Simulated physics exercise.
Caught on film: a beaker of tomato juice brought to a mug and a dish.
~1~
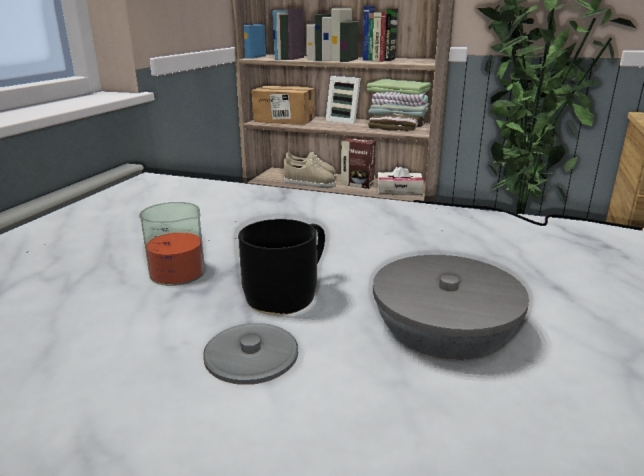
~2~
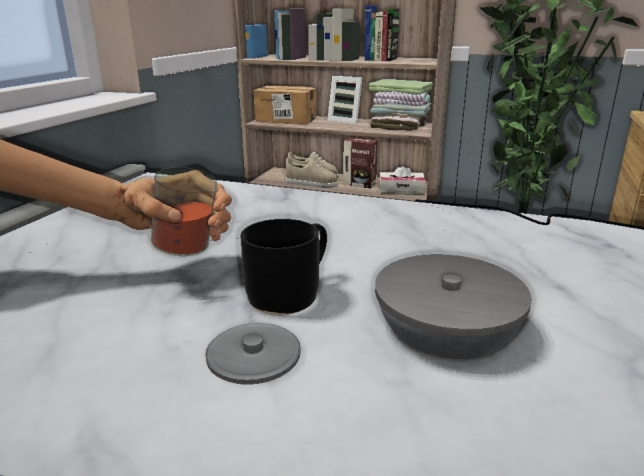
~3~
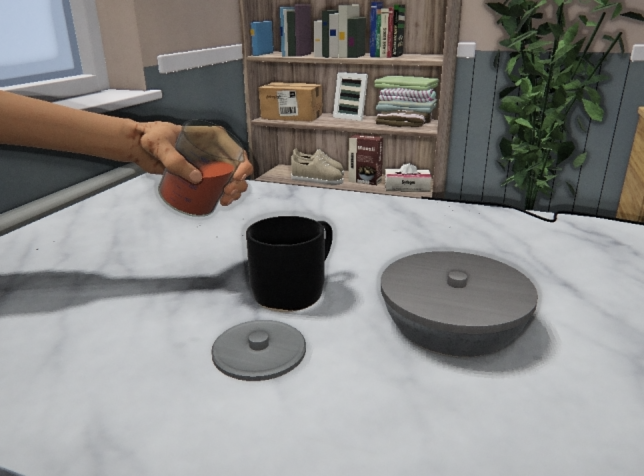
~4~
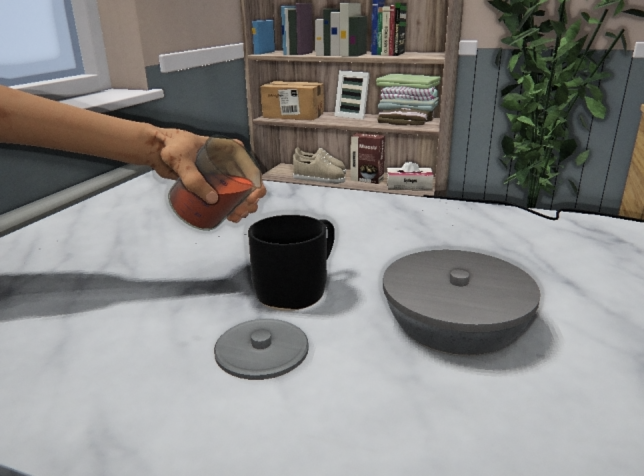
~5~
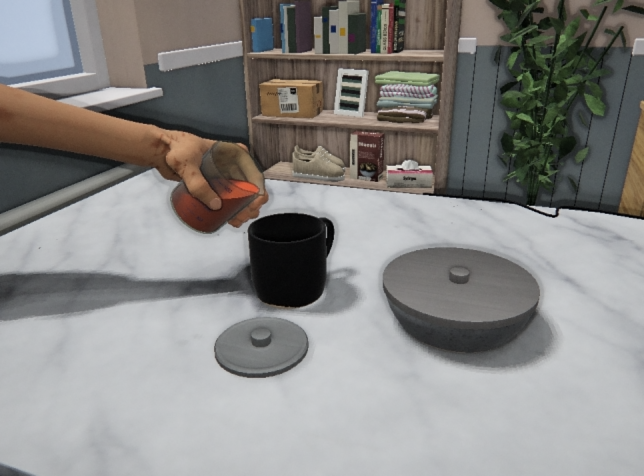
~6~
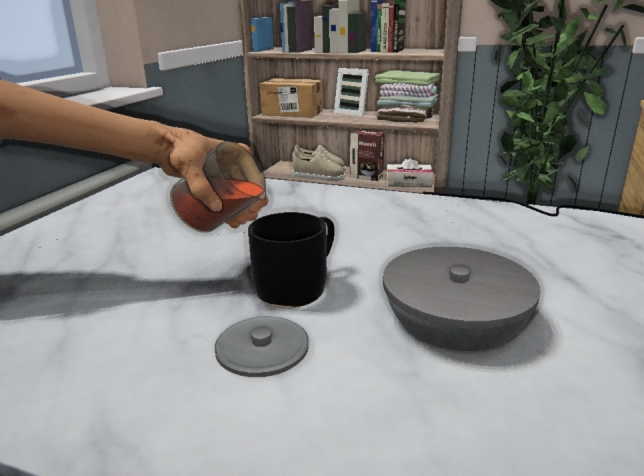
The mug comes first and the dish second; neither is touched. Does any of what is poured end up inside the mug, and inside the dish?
Result: Mug: In, dish: Out.
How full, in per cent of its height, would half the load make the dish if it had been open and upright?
About 20 %.
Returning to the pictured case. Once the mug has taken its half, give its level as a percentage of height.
About 20%.
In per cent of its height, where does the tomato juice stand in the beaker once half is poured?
Roughly 25 per cent.
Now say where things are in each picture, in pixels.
The first picture shows at the start; beaker (174, 242) about half full; mug (279, 269) open; dish (446, 314) with its lid on.
In the second picture, a hand has the beaker; beaker about half full, surface at (183, 212); mug (281, 269) open.
The third picture shows tilting; beaker (201, 168) tipped 30° with all of its load; dish (454, 310) with its lid on.
The fourth picture shows no stream yet; beaker (215, 183) tipped 45° with all of its load; mug (289, 265) open.
The fifth picture shows still nothing leaves it; beaker (218, 188) tipped 45° with all of its load; dish (456, 306) with its lid on.
The sixth picture shows on the point of pouring; beaker (219, 188) tipped 50° with all of its load; mug (289, 262) open; dish (456, 305) with its lid on.
Shortly, the tomato juice goes into the mug.
Then, it hits the lid of the dish and runs off.
At the finish, the mug has its share inside; the dish is empty, in a puddle.
